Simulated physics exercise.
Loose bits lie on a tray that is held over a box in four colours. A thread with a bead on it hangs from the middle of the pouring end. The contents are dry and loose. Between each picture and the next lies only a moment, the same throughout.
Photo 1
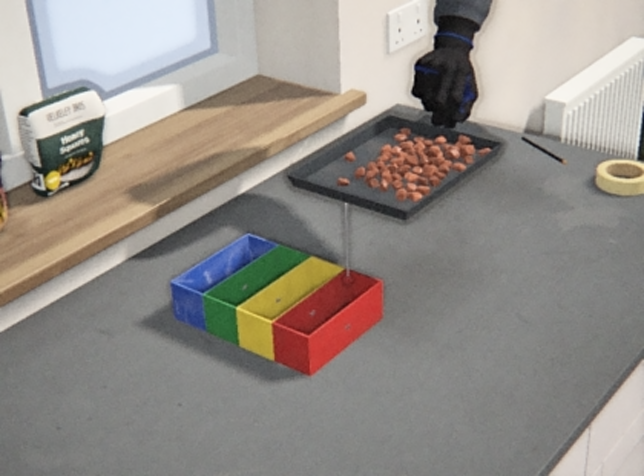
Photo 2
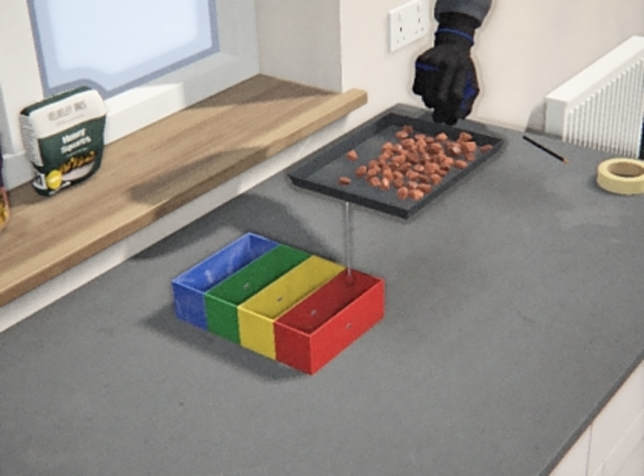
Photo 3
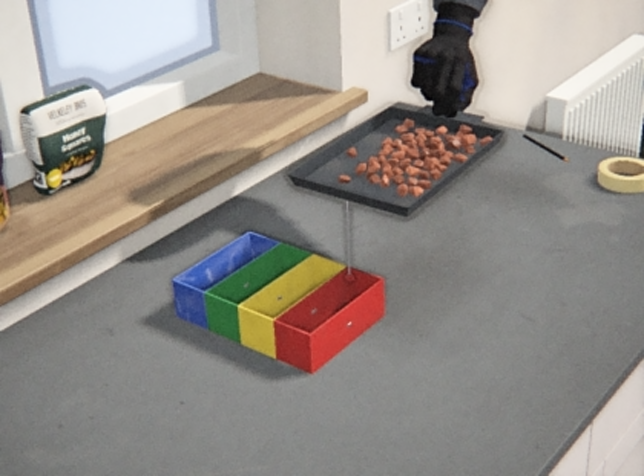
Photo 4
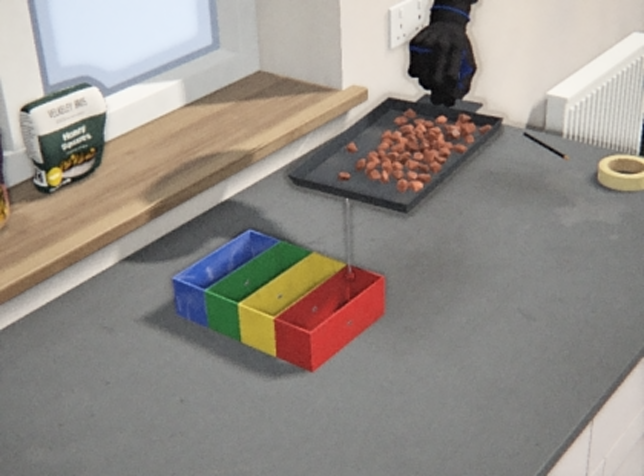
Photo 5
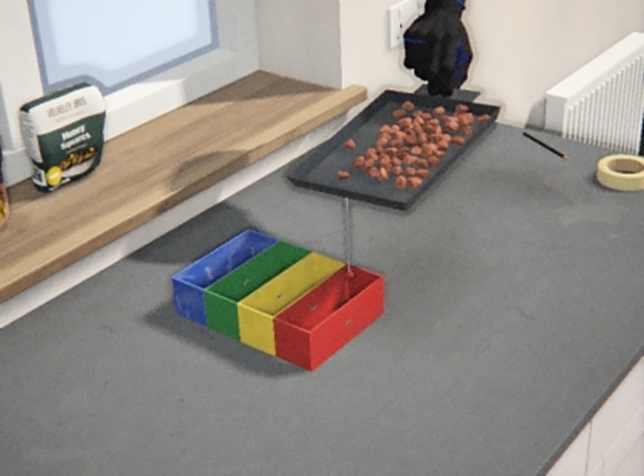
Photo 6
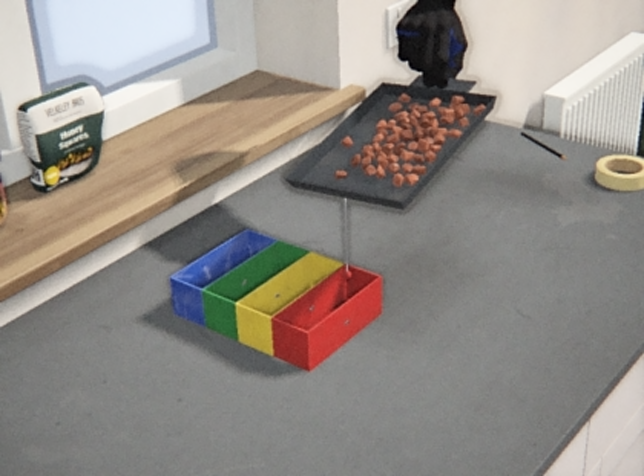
A black-gloved hand holds the far end of a dark tray of loose reddish bits, at first nearly still above a box with blue, green, yellow and red cells. The hand then slowly raises that end, tilting the tray slightly down toward its near left corner, while the bits stay heaped.
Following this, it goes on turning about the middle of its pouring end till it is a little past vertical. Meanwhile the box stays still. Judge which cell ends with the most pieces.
The yellow cell ends with the most.
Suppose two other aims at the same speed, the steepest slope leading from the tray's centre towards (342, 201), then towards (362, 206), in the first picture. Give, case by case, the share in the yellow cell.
Case one near 30 %; case two near 0 %.
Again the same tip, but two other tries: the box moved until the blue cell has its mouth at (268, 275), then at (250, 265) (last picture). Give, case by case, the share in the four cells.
First case 100 in a hundred, second case 100 in a hundred.
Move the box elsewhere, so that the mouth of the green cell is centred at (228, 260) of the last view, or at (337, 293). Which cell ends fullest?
The answer is the red one for the first try and the blue one for the second.
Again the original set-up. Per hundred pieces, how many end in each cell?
Blue cell: Around 0 percent; green cell: Around 20 percent; yellow cell: Around 70 percent; red cell: Around 10 percent.
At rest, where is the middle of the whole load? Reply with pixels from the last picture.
Somewhere around (290, 312) in the final view.
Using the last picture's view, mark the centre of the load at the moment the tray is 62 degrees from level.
The load is centred near (320, 179).
Soon after the last picture, tray tipped steeply; most on the tray; a stray few in the red cell; a small part falling or outside the box.
A little later, tray tipped past a quarter turn; about two thirds in the yellow cell; about a quarter in the green cell; a small part in the red cell; a small part falling or outside the box.
Later still, tray tipped past a quarter turn; about two thirds in the yellow cell; about a quarter in the green cell; a small part in the red cell; a stray few in the blue cell.
At rest, tray tipped past a quarter turn; about two thirds in the yellow cell; about a quarter in the green cell; a small part in the red cell; a stray few in the blue cell.
